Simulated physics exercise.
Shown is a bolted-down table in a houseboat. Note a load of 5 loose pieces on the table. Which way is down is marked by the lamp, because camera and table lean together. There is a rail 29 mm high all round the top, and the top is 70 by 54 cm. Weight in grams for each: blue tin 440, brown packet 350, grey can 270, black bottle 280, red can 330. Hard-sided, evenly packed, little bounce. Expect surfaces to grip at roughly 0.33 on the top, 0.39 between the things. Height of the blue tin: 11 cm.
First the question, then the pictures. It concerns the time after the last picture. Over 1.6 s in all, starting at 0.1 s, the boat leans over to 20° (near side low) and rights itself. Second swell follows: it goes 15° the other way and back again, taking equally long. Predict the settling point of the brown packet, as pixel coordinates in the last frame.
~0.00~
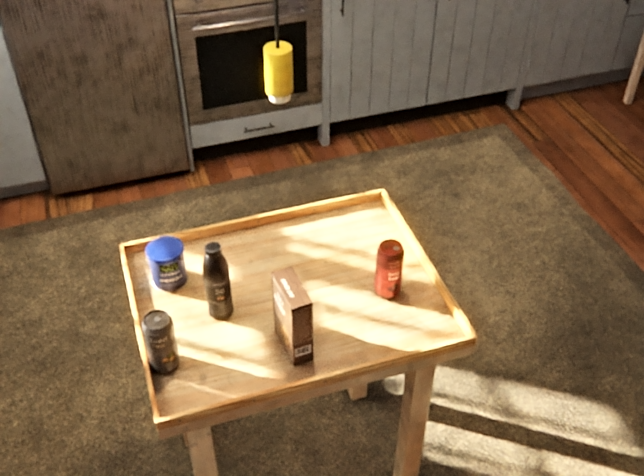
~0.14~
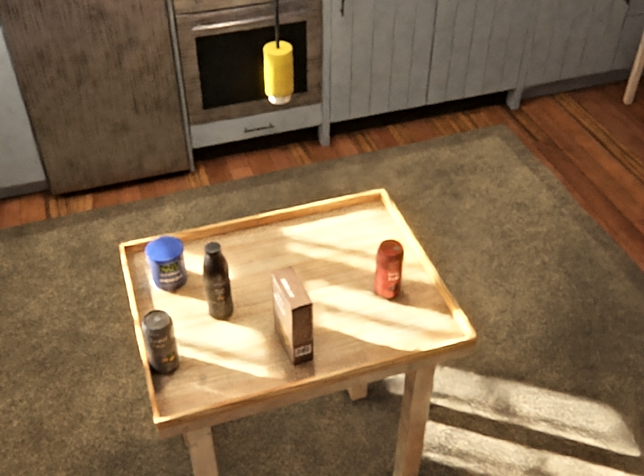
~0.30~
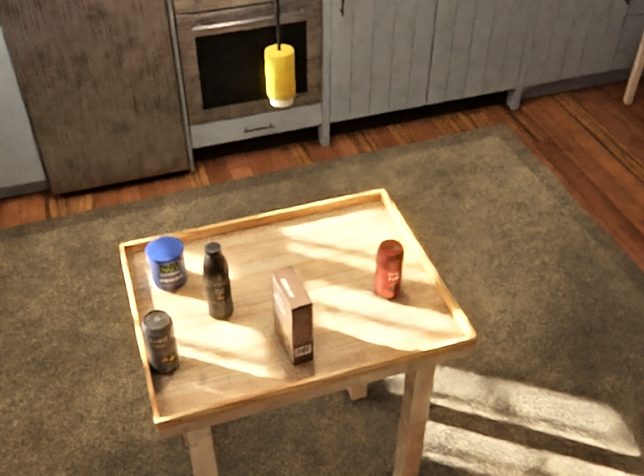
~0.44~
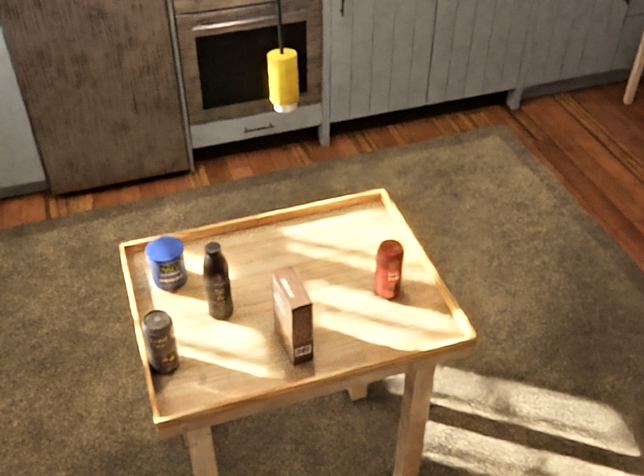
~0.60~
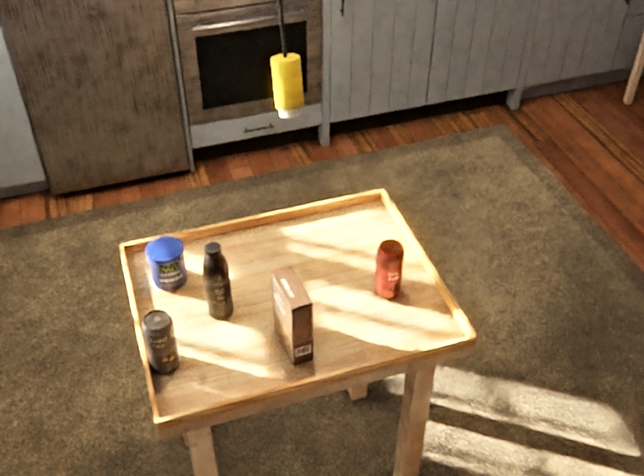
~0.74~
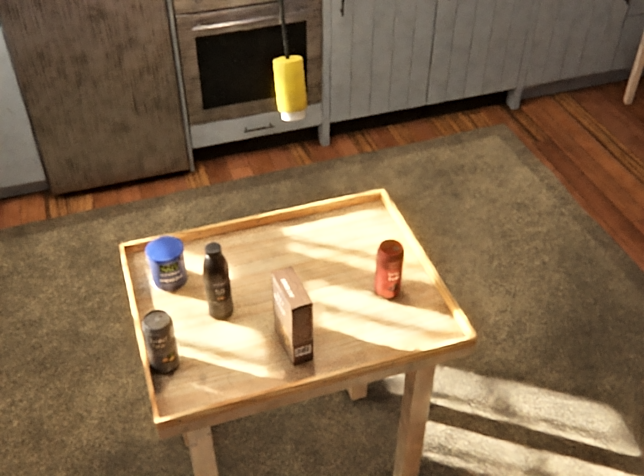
Settling point: Roughly (296, 324).
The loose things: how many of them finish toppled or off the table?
1.
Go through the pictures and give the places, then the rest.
The first frame shows boat level; brown packet (293, 316); blue tin (168, 264).
The second frame shows boat level; black bottle (217, 280); red can (389, 270).
The third frame shows heel 3°, near side down; blue tin (168, 264); grey can (161, 342).
The fourth frame shows heel 8°, near side down; black bottle (217, 280); red can (389, 270).
The fifth frame shows heel 14°, near side down; blue tin (168, 264); grey can (161, 342).
The sixth frame shows heel 18°, near side down; brown packet (293, 316); black bottle (217, 281).
After 1.04 s, heel 19°, near side down; black bottle 13° off its base.
After 1.14 s, heel 16°, near side down; brown packet moved 2 cm near (295, 323); black bottle 33° off its base; red can moved 2 cm.
After 1.24 s, heel 12°, near side down; brown packet moved 2 cm near (296, 324); black bottle 74° off its base; red can moved 2 cm.
After 1.44 s, heel 5°, near side down; brown packet moved 2 cm near (296, 324); black bottle on its side; red can moved 2 cm.
In the end (3.8 s), toppled on the table, black bottle; the other 4 under 5 cm from the start. In the last view, brown packet near (296, 324).
